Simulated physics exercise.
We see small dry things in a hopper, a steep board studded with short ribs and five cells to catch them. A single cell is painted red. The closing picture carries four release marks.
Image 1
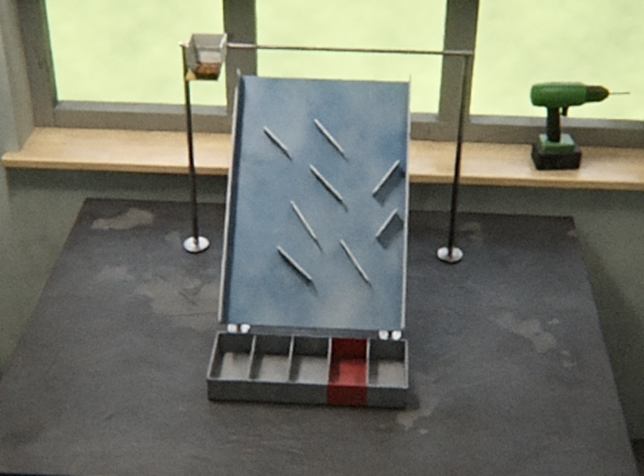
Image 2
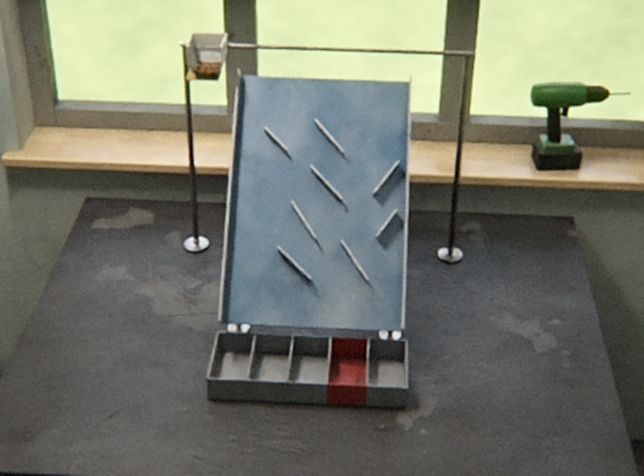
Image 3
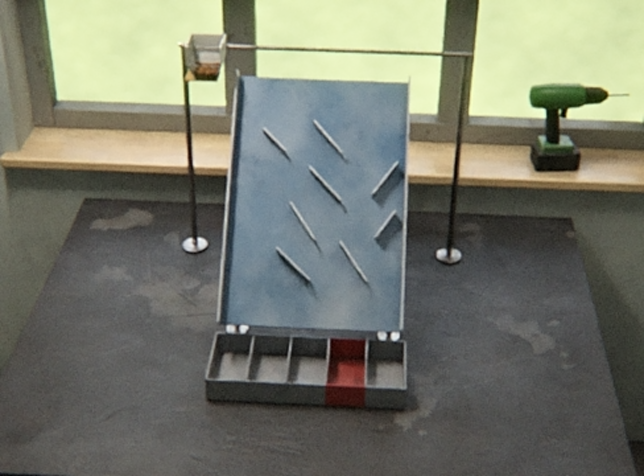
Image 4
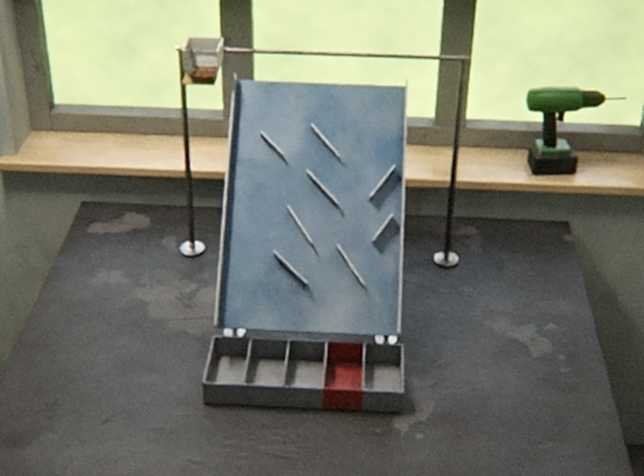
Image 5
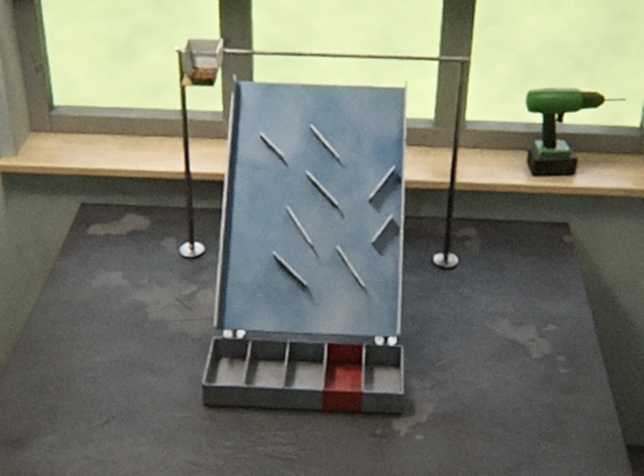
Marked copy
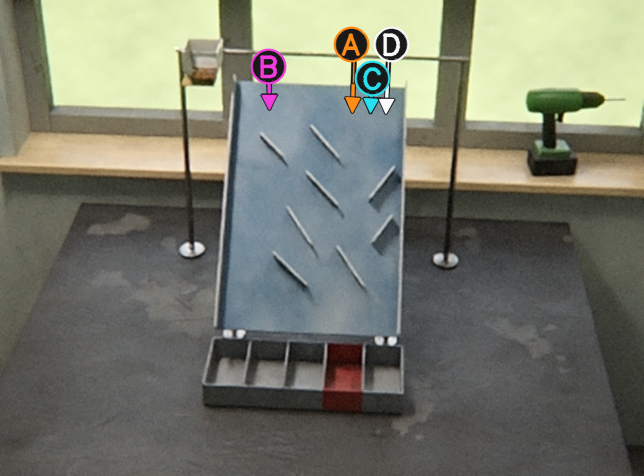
A tilted blue board with short ribs stood above a row of five cells, one painted red, with a small hopper at its upper left; nothing moved except the view, which shifted very slightly.
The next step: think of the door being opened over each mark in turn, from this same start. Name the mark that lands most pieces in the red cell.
Use mark B.
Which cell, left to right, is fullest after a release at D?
The fifth from the left.
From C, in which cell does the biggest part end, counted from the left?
The fifth from the left.
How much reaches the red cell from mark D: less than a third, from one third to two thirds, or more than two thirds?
Less than a third.
On the marked copy, mark A meets the board at (352, 107); mark B meets the board at (269, 104); mark C meets the board at (370, 107); mark D meets the board at (386, 108).
With A, none in the red cell, nearly all in other cells.
With B, about half in the red cell, about half in other cells.
With C, a small part in the red cell, nearly all in other cells.
With D, a small part in the red cell, nearly all in other cells.
